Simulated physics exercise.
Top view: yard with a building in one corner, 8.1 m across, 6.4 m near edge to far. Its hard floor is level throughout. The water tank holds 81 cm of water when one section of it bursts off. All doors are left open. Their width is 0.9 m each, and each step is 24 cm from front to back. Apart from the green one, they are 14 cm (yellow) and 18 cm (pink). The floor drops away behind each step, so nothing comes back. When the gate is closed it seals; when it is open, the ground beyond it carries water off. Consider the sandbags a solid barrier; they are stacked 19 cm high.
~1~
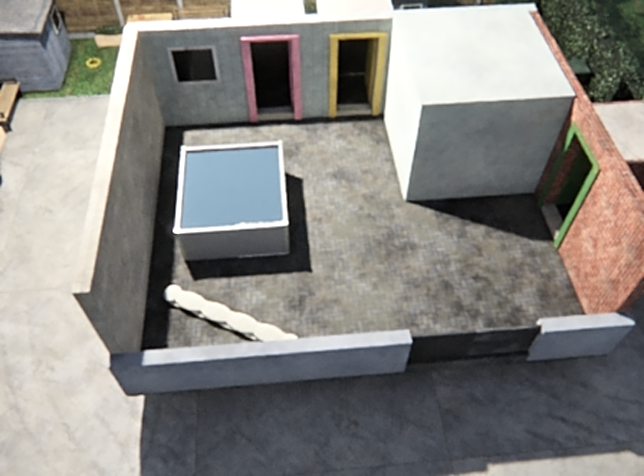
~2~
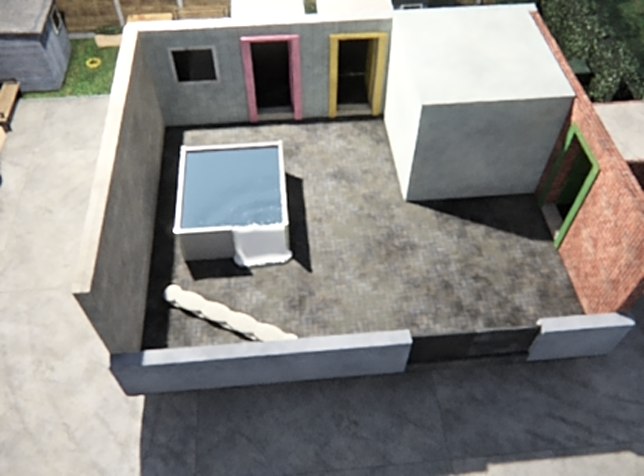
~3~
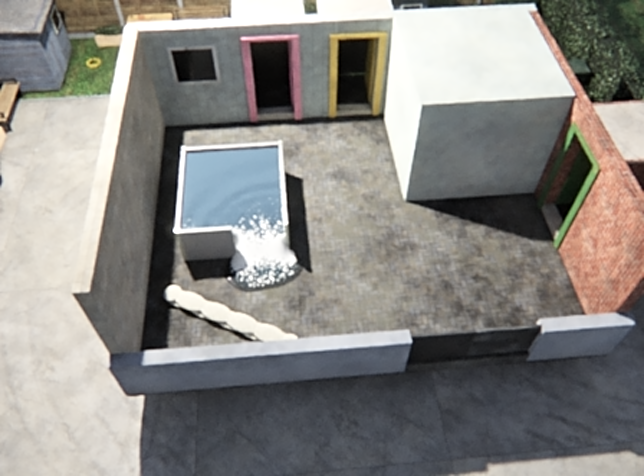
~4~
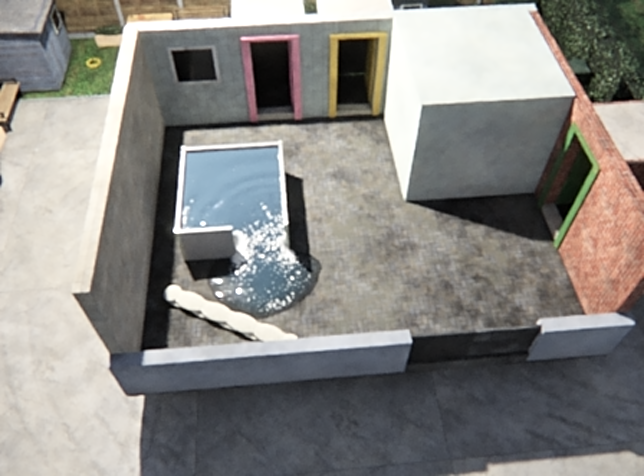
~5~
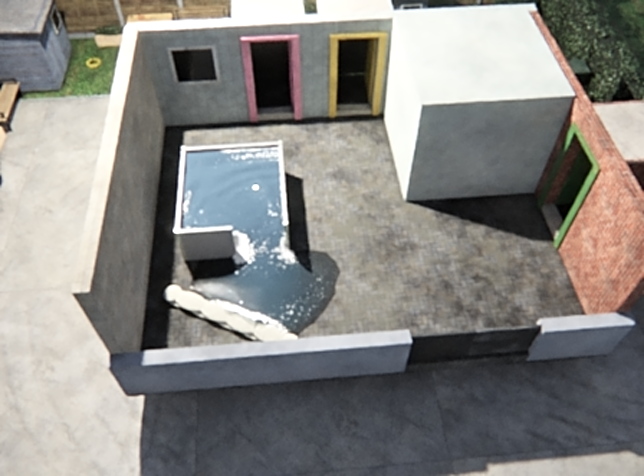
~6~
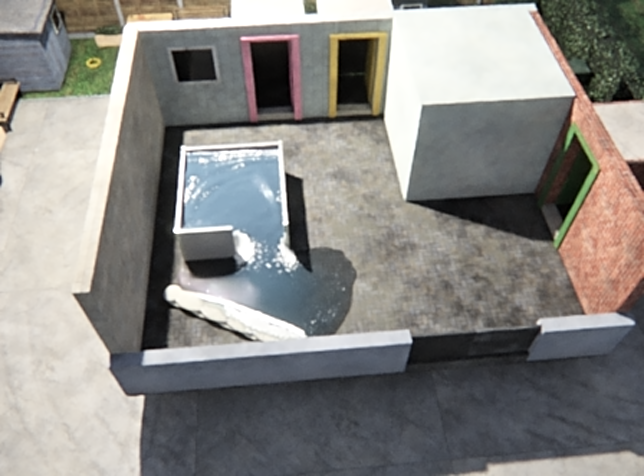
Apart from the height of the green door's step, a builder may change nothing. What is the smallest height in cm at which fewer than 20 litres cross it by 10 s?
About 16 cm.
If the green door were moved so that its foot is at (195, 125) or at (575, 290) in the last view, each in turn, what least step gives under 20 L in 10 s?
About 8.5 cm for the first and 21 cm for the second.
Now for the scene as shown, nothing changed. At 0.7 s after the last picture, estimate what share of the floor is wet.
Roughly 20 percent.
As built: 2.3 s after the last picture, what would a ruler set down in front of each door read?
Door by door in cm - yellow 0, green 0, pink 0.
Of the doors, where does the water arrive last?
Door: Yellow.
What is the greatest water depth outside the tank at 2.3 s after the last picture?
I'd put it near 33 cm.
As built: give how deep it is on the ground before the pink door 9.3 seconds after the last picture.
Some 3.0 cm.
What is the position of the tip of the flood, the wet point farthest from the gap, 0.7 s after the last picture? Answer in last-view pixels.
Lab note: Front tip approx. at (429, 350).
Then, 0.7 s after the last picture water covers 20 % of the floor, deepest (42 cm) near (254, 320); it has not reached the green door.
Then, 2.3 s after the last picture water covers 45 % of the floor, deepest (33 cm) near (583, 328); it has not reached the green door.
Then, 9.3 s after the last picture water covers 90 % of the floor, deepest (16 cm) near (274, 327); 14 cm at the green door, 12 litres in over its 18 cm step.
At the green door as built, the water peaked near 22 cm, 5.7 s after the last picture.
With a step of 13.5 cm, 44 litres would have come in within the 10 s; with 18.5 cm, 10 litres. So under 20 litres takes about 16 cm.
